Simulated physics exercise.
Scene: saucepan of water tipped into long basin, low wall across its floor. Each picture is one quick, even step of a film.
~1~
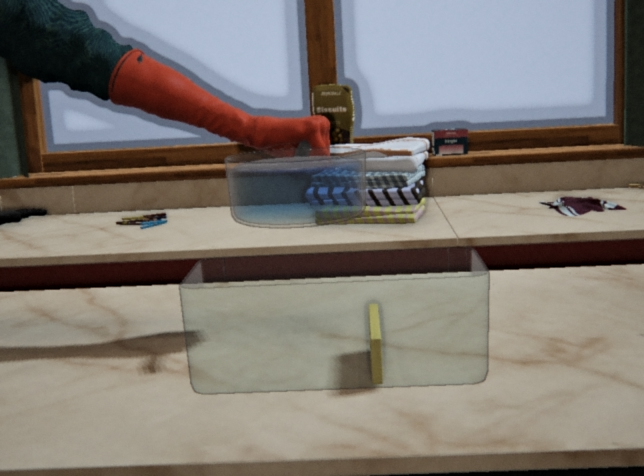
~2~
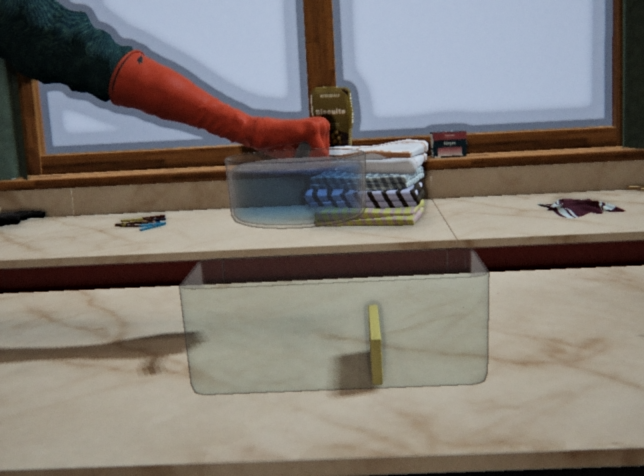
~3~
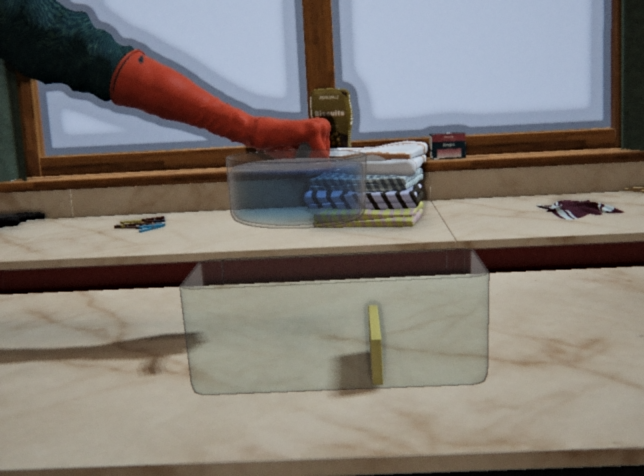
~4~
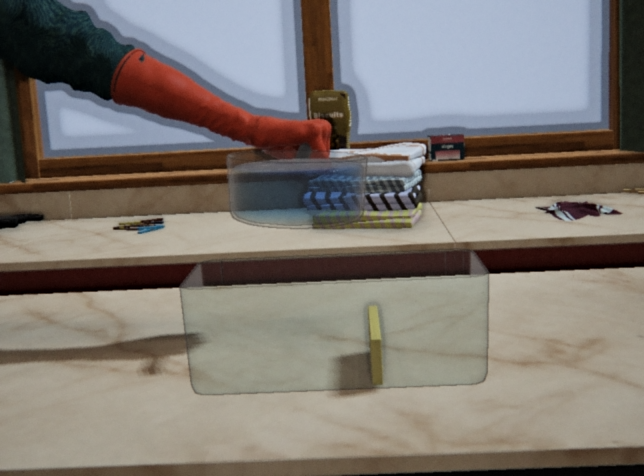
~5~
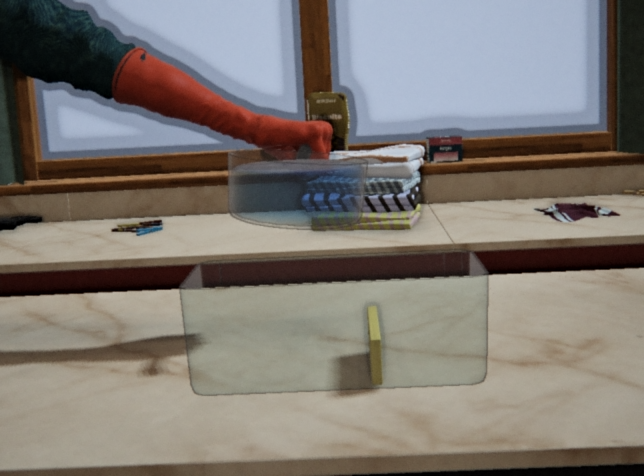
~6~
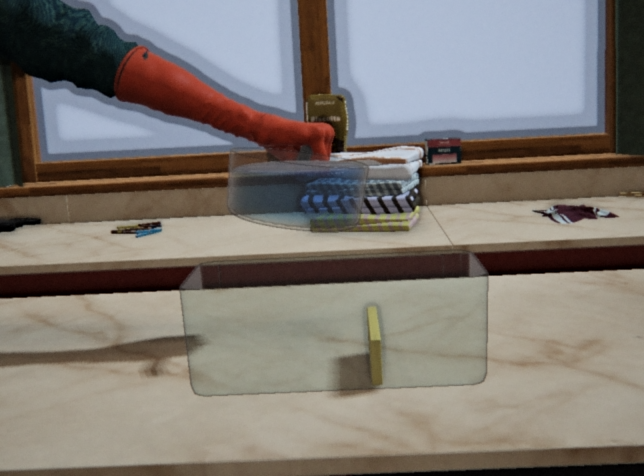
An orange-gloved hand slowly tilts a clear container of water slightly rightward above a long basin.
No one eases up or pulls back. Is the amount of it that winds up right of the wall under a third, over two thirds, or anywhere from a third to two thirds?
The right side is left with enough to pass two thirds.
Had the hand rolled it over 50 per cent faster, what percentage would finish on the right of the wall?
About 75 per cent.
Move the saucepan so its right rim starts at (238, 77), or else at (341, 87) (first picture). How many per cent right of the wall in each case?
First try: 5 percent; second try: 80 percent.
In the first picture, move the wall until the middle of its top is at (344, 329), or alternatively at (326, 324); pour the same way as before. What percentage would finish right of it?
Around 90 per cent for the first, around 100 per cent for the second.
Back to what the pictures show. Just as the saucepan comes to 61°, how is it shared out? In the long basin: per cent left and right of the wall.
On the left 0 %, on the right 20 %.
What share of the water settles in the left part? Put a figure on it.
Share approx. 15 %.
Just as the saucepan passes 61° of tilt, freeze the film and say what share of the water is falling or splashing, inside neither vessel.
25 per cent.
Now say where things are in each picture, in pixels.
It leans 0°; its right rim is at (364, 153); the water meets the walls at (230, 168) and (363, 161); the long basin's rim runs from (190, 275) to (481, 262); the wall's top is at (374, 322), in the first picture.
It leans 0°; its right rim is at (365, 154); the water meets the walls at (230, 168) and (363, 162), in the second picture.
It leans 2°; its right rim is at (365, 156); the water meets the walls at (231, 168) and (363, 163), in the third picture.
It leans 4°; its right rim is at (366, 159); the water meets the walls at (232, 168) and (364, 164), in the fourth picture.
It leans 7°; its right rim is at (367, 163); the water meets the walls at (232, 168) and (365, 165), in the fifth picture.
It leans 10°; its right rim is at (368, 168); the water meets the walls at (233, 169) and (366, 166), in the sixth picture.
A moment on, the saucepan is tipped part way and 55 per cent is still to pour, 0 is left of the wall and 18 right of it.
Next, the saucepan is tipped on its side and 11 per cent is still to pour, 6 is left of the wall and 78 right of it.
Then the saucepan is tipped on its side and 1 per cent is still to pour, 12 is left of the wall and 85 right of it.
Later the saucepan is tipped on its side and 0 per cent is still to pour, 16 is left of the wall and 84 right of it.
At rest 16 per cent lies left of the wall, 84 right of it and 0 outside.
